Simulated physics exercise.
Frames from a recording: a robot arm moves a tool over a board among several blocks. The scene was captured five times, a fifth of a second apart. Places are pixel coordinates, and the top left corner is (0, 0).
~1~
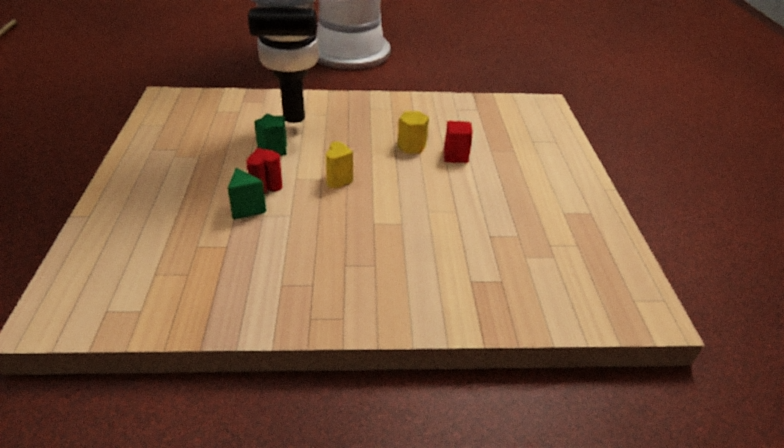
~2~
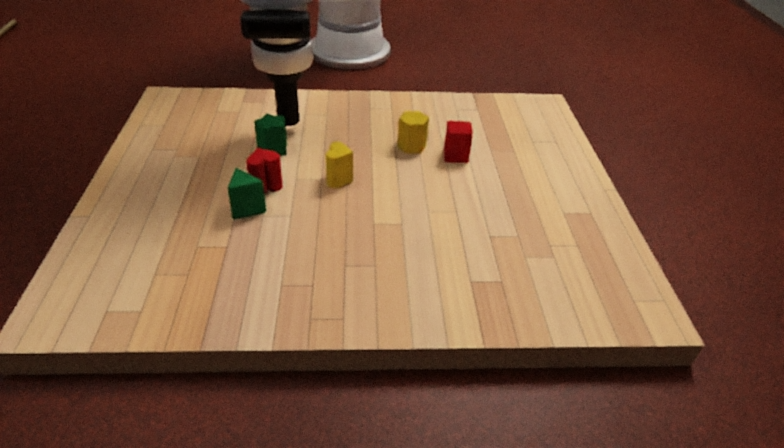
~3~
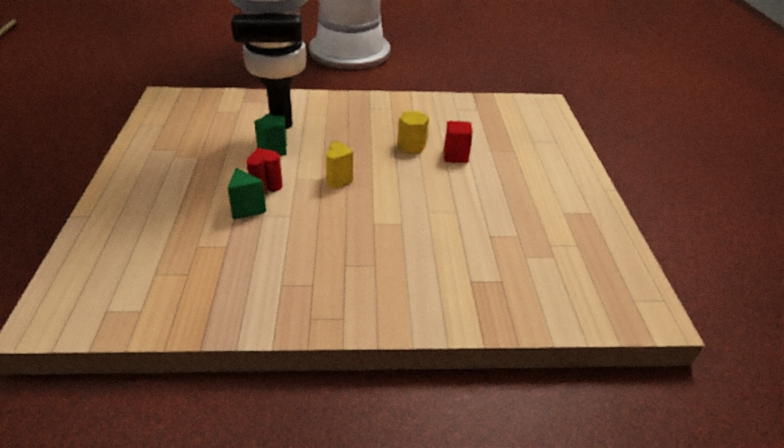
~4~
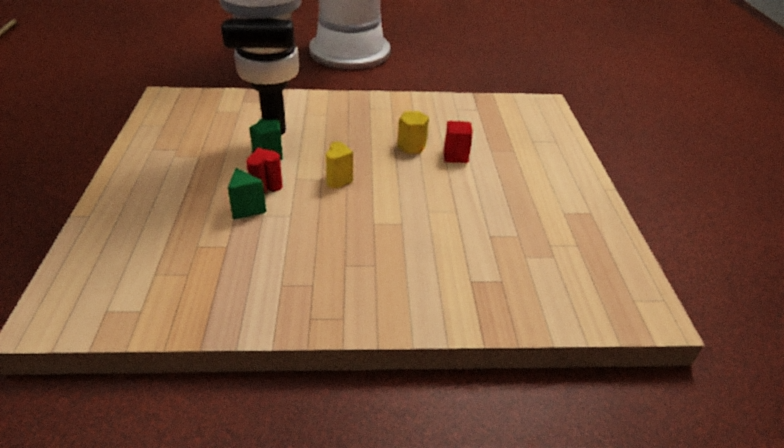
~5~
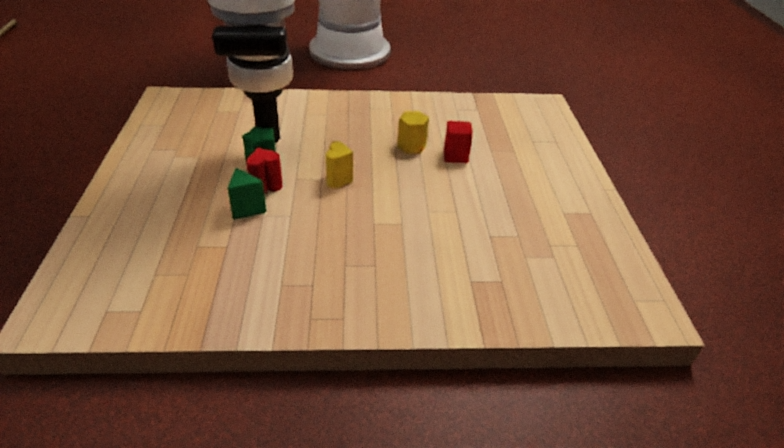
A robot arm's dark tool moves left and slightly toward the viewer over a wooden board holding green, red and yellow blocks. It reaches the green star-shaped block at the back and pushes it a short way left and forward, close beside the red heart, while the other blocks stay still.
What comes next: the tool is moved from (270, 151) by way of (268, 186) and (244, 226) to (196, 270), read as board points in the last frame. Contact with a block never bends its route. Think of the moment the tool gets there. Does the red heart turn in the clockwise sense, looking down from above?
The answer is no.
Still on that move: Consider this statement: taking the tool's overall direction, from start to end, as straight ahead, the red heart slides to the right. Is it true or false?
False - the claim does not hold.
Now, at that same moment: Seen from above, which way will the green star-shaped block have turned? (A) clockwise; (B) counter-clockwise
A - clockwise.
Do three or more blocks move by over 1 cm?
My answer is yes.
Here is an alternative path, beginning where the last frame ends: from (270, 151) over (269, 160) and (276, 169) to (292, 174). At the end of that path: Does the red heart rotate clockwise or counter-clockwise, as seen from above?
Turns anticlockwise.
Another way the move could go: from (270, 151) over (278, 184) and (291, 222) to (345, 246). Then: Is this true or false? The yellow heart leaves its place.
That claim is false.
What follows on the original path. One third of the way, tool (266, 174); green three-sided block (238, 182); green star-shaped block (238, 162), turned 55° clockwise; red heart (260, 172), turned 60° anticlockwise.
Two thirds of the way, tool (241, 214); green three-sided block (212, 201), turned 40° clockwise; green star-shaped block (229, 171), turned 105° clockwise; red heart (251, 209), turned 70° anticlockwise.
At the end, tool (193, 257); green three-sided block (184, 214), turned 85° clockwise; green star-shaped block (229, 171), turned 105° clockwise; red heart (251, 213), turned 80° anticlockwise; yellow heart not moved.
